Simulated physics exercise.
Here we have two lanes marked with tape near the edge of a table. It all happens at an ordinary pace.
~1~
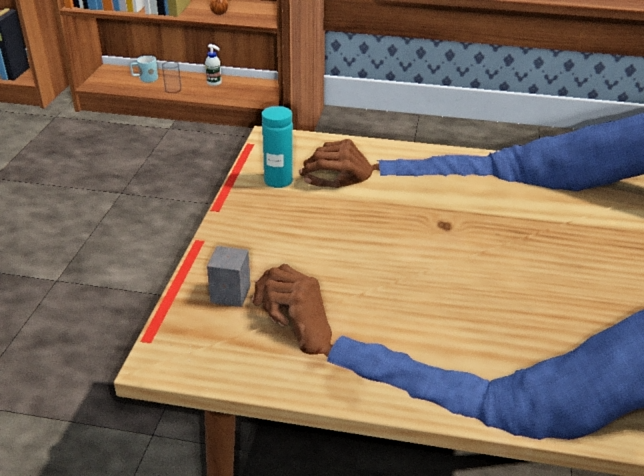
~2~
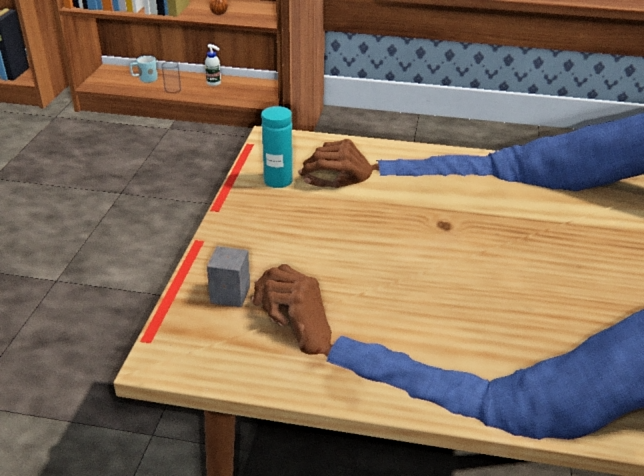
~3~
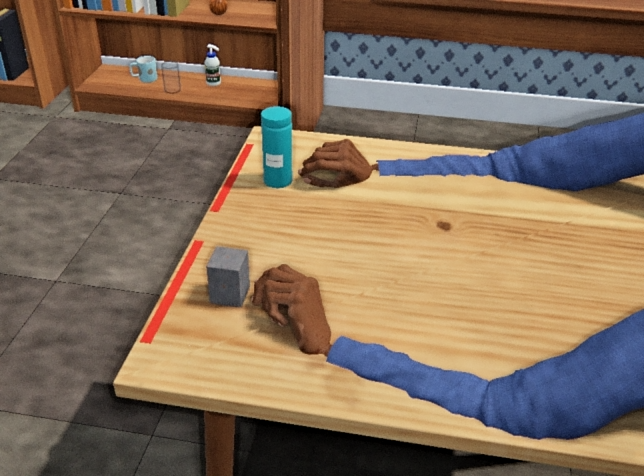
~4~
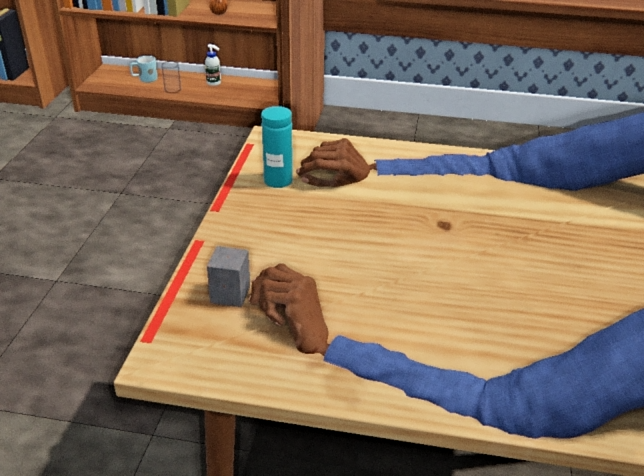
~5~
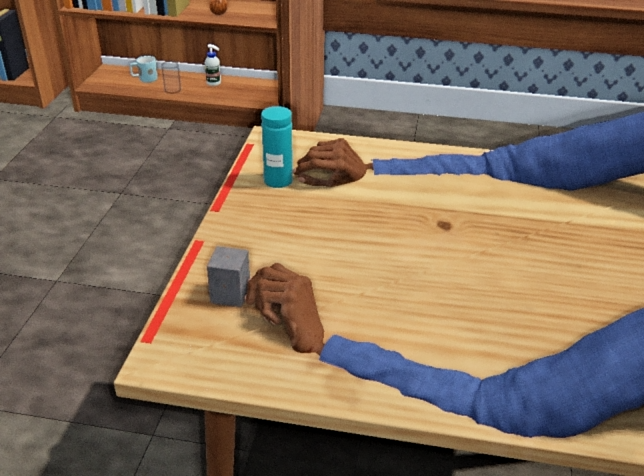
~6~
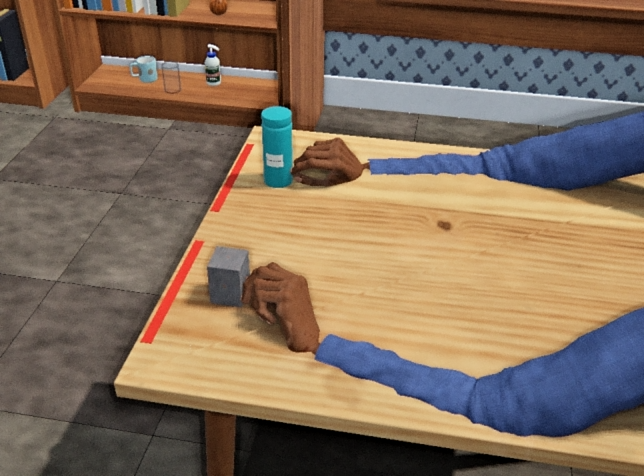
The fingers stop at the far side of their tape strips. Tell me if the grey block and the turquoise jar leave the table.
The grey block goes over the edge and the turquoise jar goes over the edge.
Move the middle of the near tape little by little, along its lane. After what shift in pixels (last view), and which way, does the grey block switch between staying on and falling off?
About 12 pixels right.
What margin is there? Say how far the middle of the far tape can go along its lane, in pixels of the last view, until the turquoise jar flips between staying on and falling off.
About 12 pixels right.
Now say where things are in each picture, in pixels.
The first picture shows grey block (229, 276); turquoise jar (278, 148).
The second picture shows turquoise jar (277, 148).
The third picture shows grey block (228, 277).
The fourth picture shows turquoise jar (277, 148).
The fifth picture shows grey block (229, 277).
The sixth picture shows grey block (229, 277); turquoise jar (277, 148).
Then, 1.18 s on from there, grey block turned 57° from its first pose near (138, 283); turquoise jar turned 23° from its first pose near (202, 147).
Then, 1.40 s on from there, grey block on its way down near (132, 443); turquoise jar on its way down near (170, 249).
Then, 1.58 s on from there, grey block at the bottom; turquoise jar on its way down near (162, 418).
In the end, the grey block falls off the table; the turquoise jar falls off the table.
